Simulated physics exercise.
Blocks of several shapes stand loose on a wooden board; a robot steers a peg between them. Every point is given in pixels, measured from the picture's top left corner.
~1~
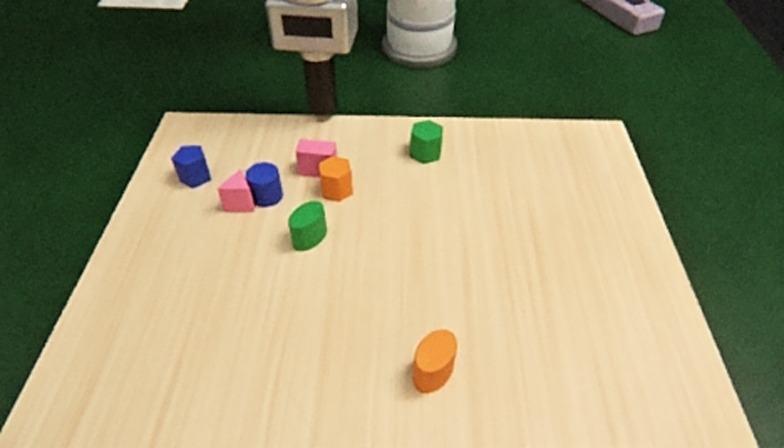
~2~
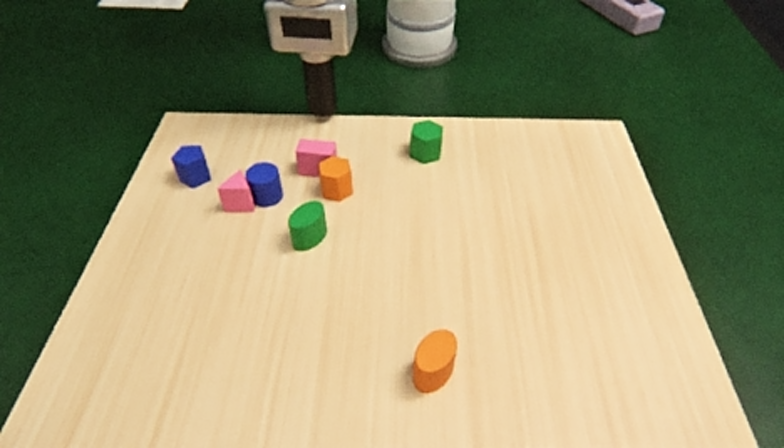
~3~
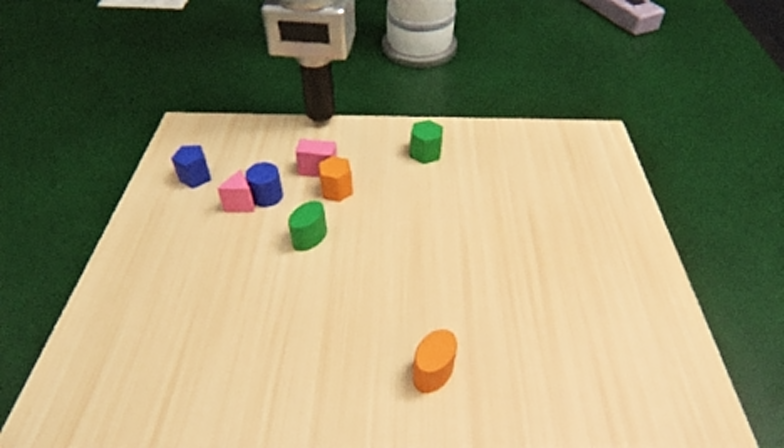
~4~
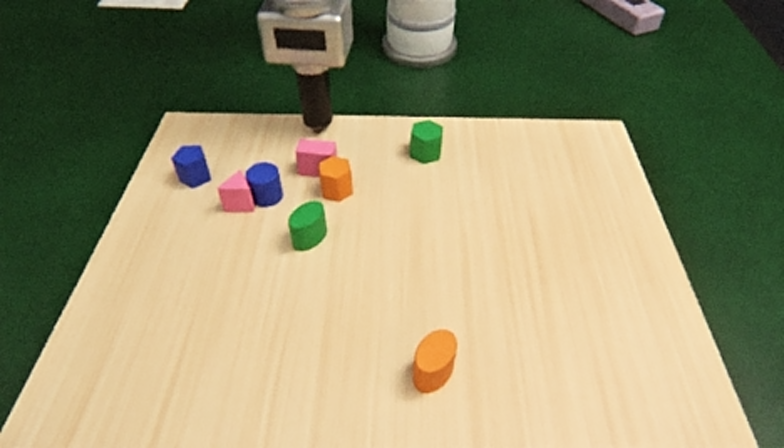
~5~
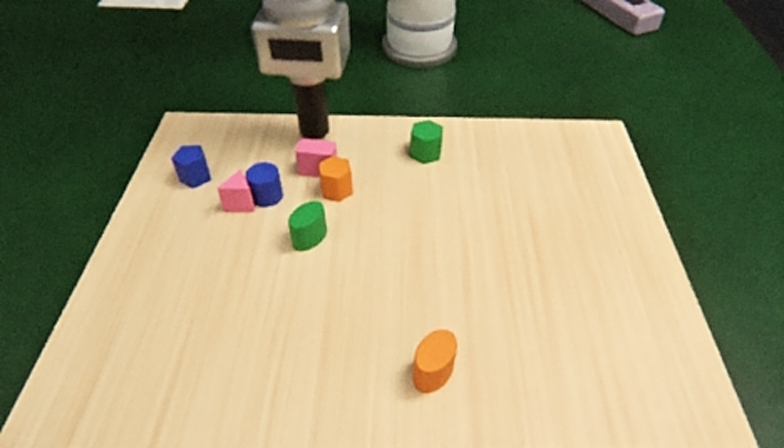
Robot arm lowering its dark peg slowly toward a pink rectangular block on a wooden board, the scattered coloured blocks staying still.
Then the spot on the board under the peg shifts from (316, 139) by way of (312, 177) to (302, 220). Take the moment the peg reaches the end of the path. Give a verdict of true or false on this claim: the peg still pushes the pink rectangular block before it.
This is false.
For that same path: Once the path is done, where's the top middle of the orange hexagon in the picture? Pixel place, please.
When the path ends, it will be at (359, 189).
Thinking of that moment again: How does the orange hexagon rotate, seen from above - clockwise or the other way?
Its rotation is counterclockwise.
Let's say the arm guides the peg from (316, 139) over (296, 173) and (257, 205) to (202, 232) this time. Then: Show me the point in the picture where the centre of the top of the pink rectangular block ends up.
The top centre is at (313, 160).
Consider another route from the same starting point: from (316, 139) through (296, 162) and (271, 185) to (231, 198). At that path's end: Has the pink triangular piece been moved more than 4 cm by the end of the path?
The answer is no.
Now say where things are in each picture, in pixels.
Tip of the peg (323, 107), middles of tops, blue round block (262, 172), green elliptical block (306, 213), pink rectangular block (316, 146), orange hexagon (335, 166), in the first frame.
Peg (323, 108), nothing pushed, in the second frame.
Peg (321, 113), nothing pushed, in the third frame.
Peg (318, 120), nothing pushed, in the fourth frame.
Peg (315, 131), blue round block (262, 172), green elliptical block (306, 213), pink rectangular block (316, 146), orange hexagon (335, 166), in the fifth frame.
The first path, step by step. One third of the way, peg (313, 156); pink rectangular block (320, 156), turned 40° anticlockwise; orange hexagon (338, 169).
Two thirds of the way, peg (308, 182); pink rectangular block (326, 182), turned 75° anticlockwise; orange hexagon (353, 186), turned 25° anticlockwise.
At the end, peg (301, 212); blue round block unmoved; green elliptical block (306, 218); pink rectangular block (331, 189), turned 90° anticlockwise; orange hexagon (359, 189), turned 35° anticlockwise.
